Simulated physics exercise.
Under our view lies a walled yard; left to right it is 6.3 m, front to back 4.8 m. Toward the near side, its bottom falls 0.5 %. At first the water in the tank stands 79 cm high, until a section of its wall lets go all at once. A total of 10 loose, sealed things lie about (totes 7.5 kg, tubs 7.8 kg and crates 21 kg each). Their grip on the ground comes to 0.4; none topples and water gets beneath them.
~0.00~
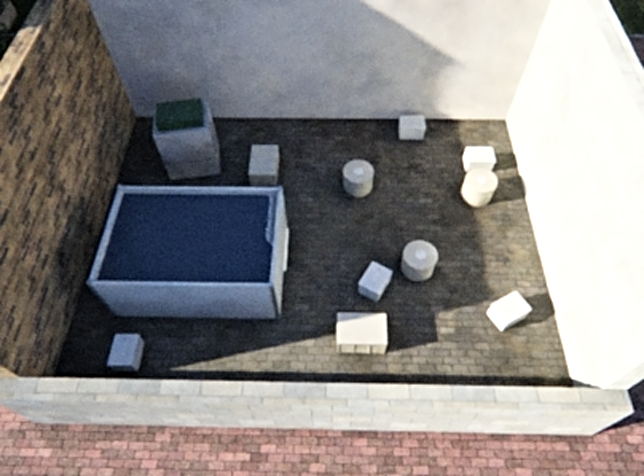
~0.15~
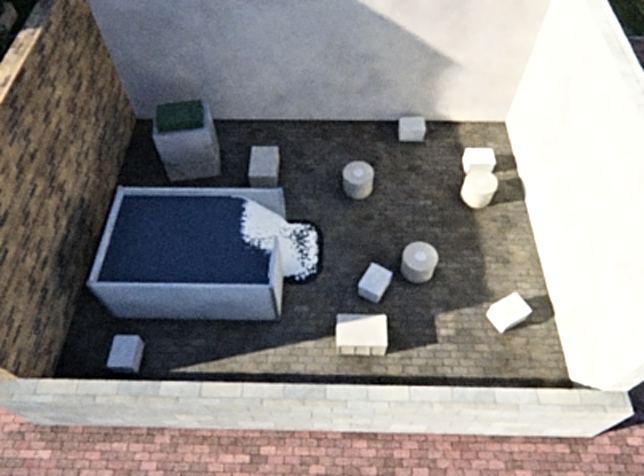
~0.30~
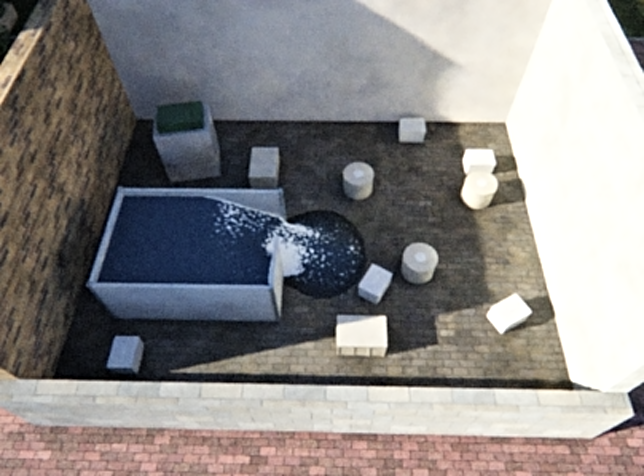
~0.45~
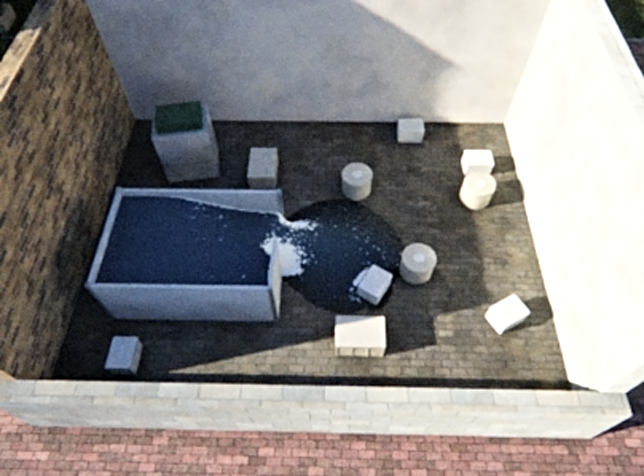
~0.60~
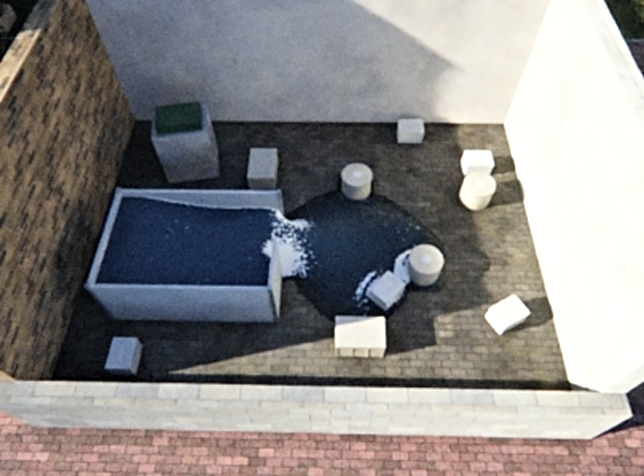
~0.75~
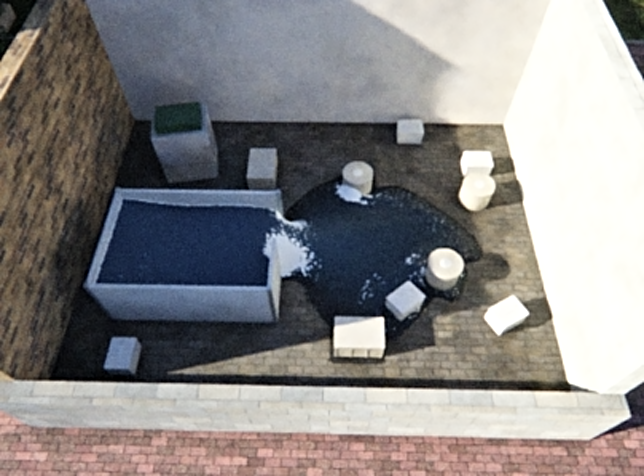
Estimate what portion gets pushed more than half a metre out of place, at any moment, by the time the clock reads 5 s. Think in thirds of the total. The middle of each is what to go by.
My answer: Two thirds or more of the total.
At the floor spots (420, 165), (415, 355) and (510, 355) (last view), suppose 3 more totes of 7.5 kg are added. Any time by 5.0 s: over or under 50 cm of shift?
In the order asked: Above the mark; above the mark; above the mark.
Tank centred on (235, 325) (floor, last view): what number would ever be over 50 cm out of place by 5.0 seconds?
Then the count would be 7.
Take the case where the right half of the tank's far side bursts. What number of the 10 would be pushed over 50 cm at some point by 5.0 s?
6.
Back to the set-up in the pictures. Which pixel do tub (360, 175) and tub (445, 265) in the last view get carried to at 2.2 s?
They end up about (398, 116) and (547, 302) in the last view.
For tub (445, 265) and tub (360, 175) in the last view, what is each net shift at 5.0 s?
In turn: 200 cm, 40 cm.
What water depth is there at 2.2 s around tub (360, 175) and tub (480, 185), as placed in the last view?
Depths: Near 8 cm, then near 18 cm.
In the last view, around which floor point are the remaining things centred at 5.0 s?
Close to (341, 247).
After 1.1 s 3 of 10 are over 50 cm from their spots; 0 afloat.
After 2.2 s 6 of 10 are over 50 cm from their spots; 5 afloat.
After 3.5 s 6 of 10 are over 50 cm from their spots; 6 afloat.
After 5.0 s 6 of 10 are over 50 cm from their spots, and 7 have been at some point; 5 afloat.
